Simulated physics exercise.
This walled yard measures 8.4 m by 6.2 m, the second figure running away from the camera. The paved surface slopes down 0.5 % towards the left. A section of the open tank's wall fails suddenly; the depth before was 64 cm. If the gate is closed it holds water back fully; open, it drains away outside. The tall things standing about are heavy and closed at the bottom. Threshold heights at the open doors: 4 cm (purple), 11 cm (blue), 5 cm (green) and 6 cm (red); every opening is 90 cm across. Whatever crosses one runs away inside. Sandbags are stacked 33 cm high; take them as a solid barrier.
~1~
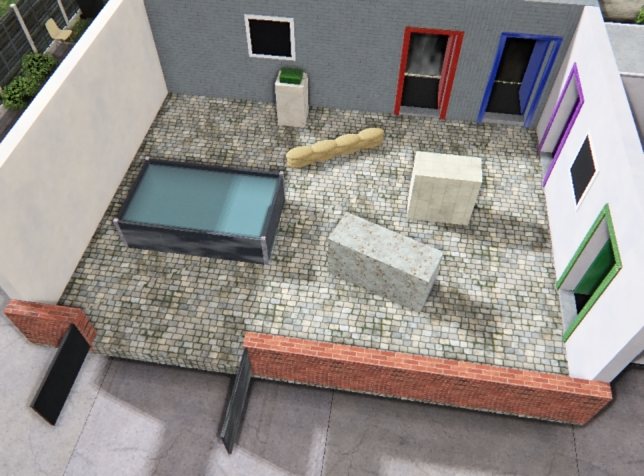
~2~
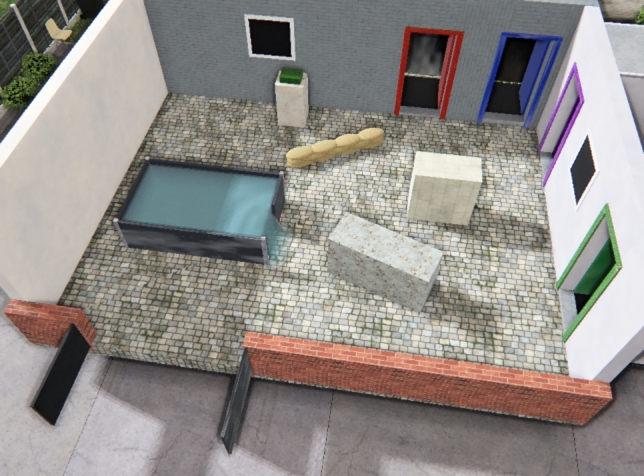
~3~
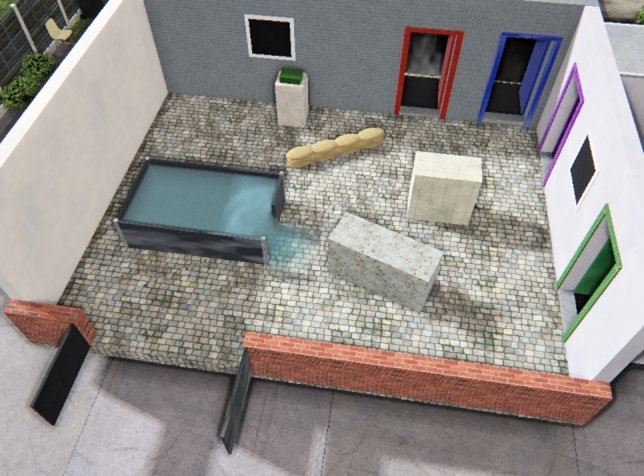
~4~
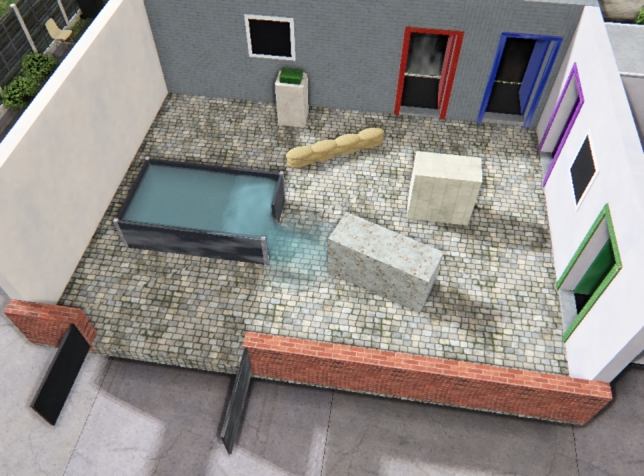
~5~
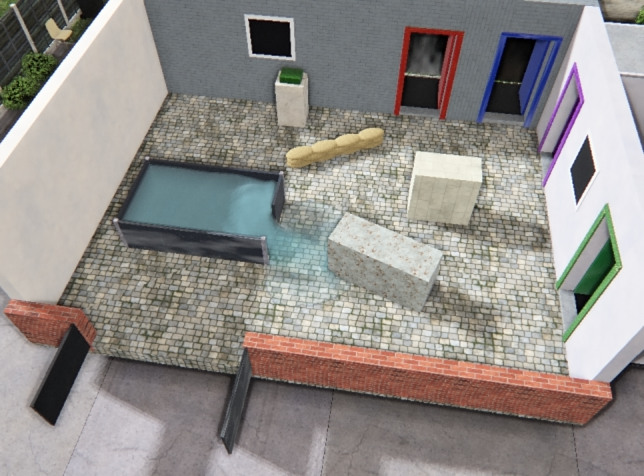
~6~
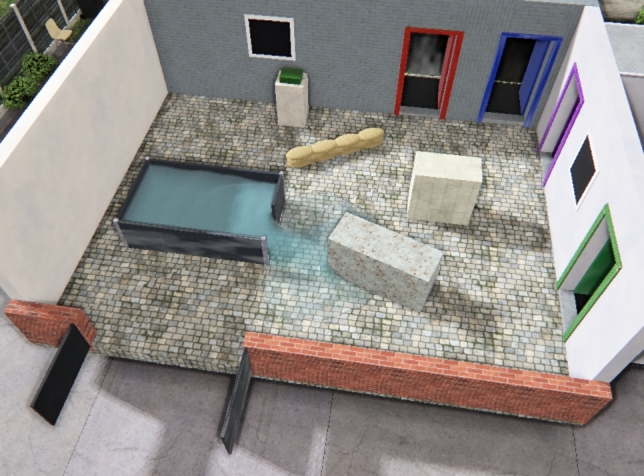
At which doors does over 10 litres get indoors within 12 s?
Within that time: At the purple door it passes the limit; at the blue door it does not reach the limit; at the green door it passes the limit; at the red door it passes the limit.
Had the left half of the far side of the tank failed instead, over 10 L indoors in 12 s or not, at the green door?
Against that limit: Green not over.
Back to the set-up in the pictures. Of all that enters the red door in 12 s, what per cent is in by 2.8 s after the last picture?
About 20 per cent.
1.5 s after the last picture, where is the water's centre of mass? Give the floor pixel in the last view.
At about (263, 237).
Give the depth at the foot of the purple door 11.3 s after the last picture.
About 6.0 cm.
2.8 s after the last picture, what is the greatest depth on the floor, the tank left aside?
Up to some 25 cm.
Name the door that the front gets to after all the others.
It is the purple one.
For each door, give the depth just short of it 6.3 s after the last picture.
Depths in cm: Purple 8, blue 8, green 8, red 8.
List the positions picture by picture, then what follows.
Still water, 64 cm deep, in the open tank at (203, 200), in the first frame.
The front is at (287, 229), 0.5 m from the gap at (269, 237); 0.2 m2 of floor is under water; 64 cm left at the back of the open tank, in the second frame.
Water pours out at (269, 239) and has run 0.9 m, to (316, 243); typically 10 cm deep outside, 64 cm at the open tank's back, in the third frame.
Water pours out at (269, 240) and has run 1.3 m, to a hidden place; typically 7 cm deep outside, 64 cm at the open tank's back, in the fourth frame.
The front is at a hidden place, 1.8 m from the gap at (269, 239); 2.5 m2 of floor is under water; 64 cm left at the back of the open tank, in the fifth frame.
Water pours out at (269, 239) and has run 2.2 m, to a hidden place; typically 4 cm deep outside, 64 cm at the open tank's back, in the sixth frame.
Then, 0.7 s after the last picture water covers 15 % of the floor and is deepest (41 cm) near (333, 261); purple door not reached, blue door not reached, green door not reached, red door not reached.
Then, 1.5 s after the last picture water covers 30 % of the floor and is deepest (36 cm) near (323, 260); purple door not reached, blue door not reached, green door not reached, red door not reached.
Then, 2.8 s after the last picture water covers 45 % of the floor and is deepest (25 cm) near (333, 261); purple door not reached, blue door 5 cm at the sill, 0 L in, green door 12 cm at the sill, 0 L in, red door 13 cm at the sill, 28 L in.
Then, 6.3 s after the last picture water covers 65 % of the floor and is deepest (14 cm) near (323, 260); purple door 8 cm at the sill, 7 L in, blue door 8 cm at the sill, 0 L in, green door 8 cm at the sill, 42 L in, red door 8 cm at the sill, 87 L in.
Then, 11.3 s after the last picture water covers 85 % of the floor and is deepest (10 cm) near (342, 157); purple door 6 cm at the sill, 45 L in, blue door 5 cm at the sill, 0 L in, green door 4 cm at the sill, 53 L in, red door 9 cm at the sill, 128 L in.
